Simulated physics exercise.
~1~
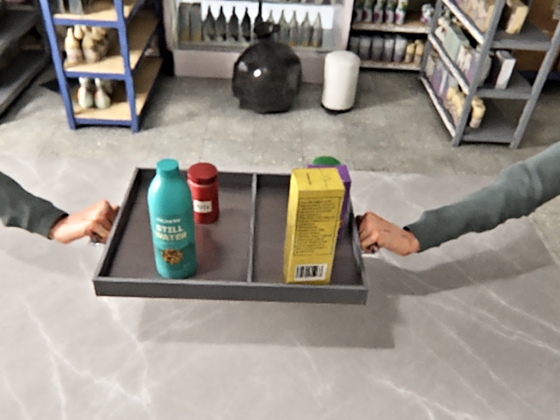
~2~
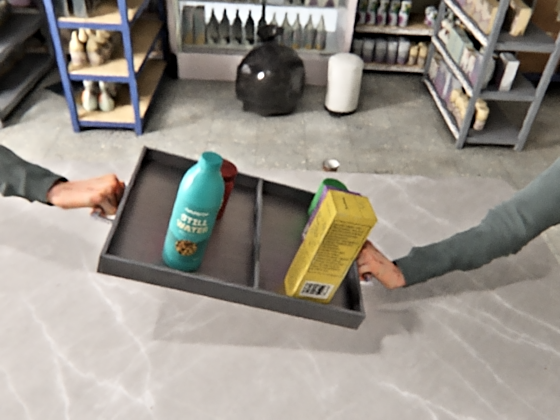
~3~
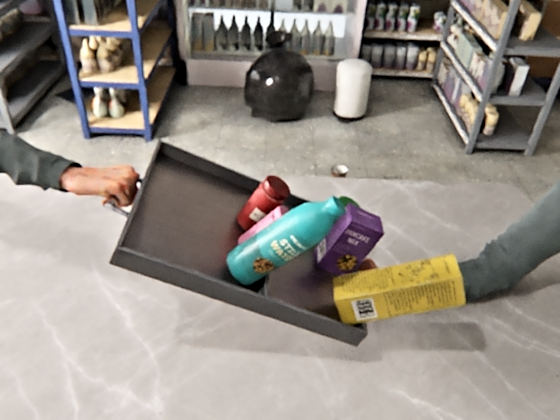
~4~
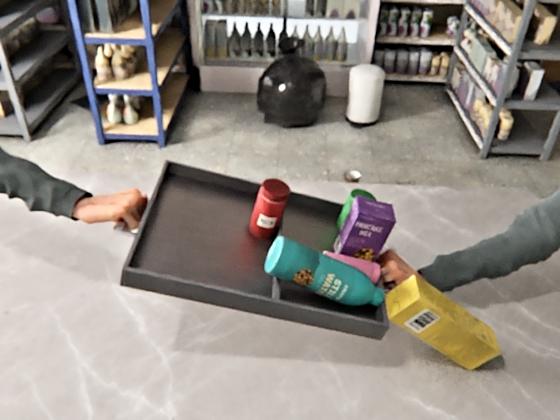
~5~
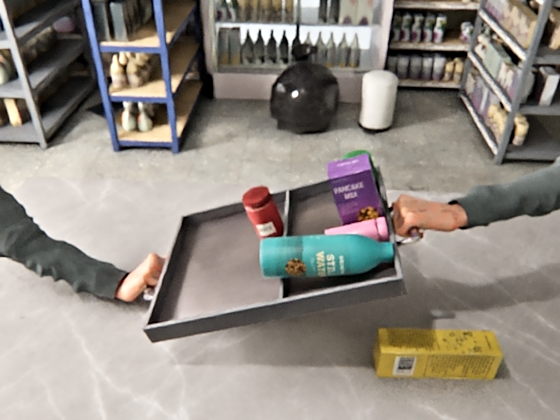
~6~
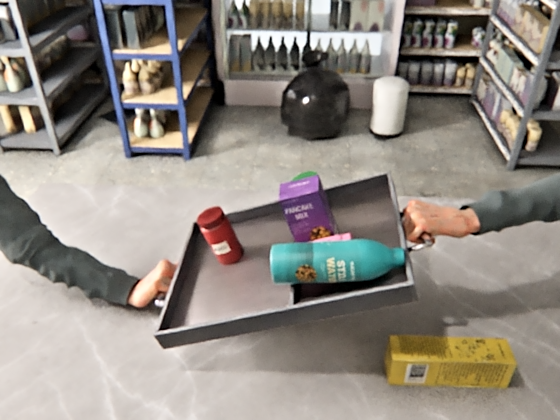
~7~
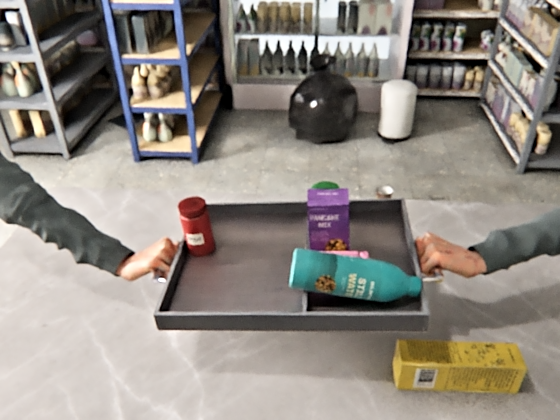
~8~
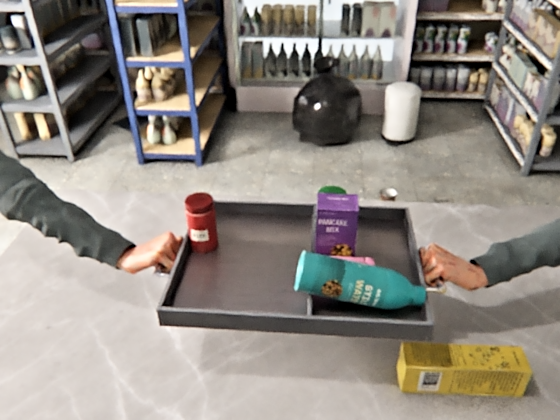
A dark gray divided tray, held at each end by a hand, carries a turquoise bottle and red jar on its left and a yellow carton, purple carton and green-topped jar on its right, seen from slightly above in a storeroom with shelves behind a pale marbled surface. The tray tips down to the right, and the yellow carton slides off while the bottle topples across the divider, near a pink container. It then tips down to the left, and the red jar slides left. Finally it levels, with the bottle and pink container lying on the right, the red jar and purple carton upright, and the yellow carton lying on the surface below.
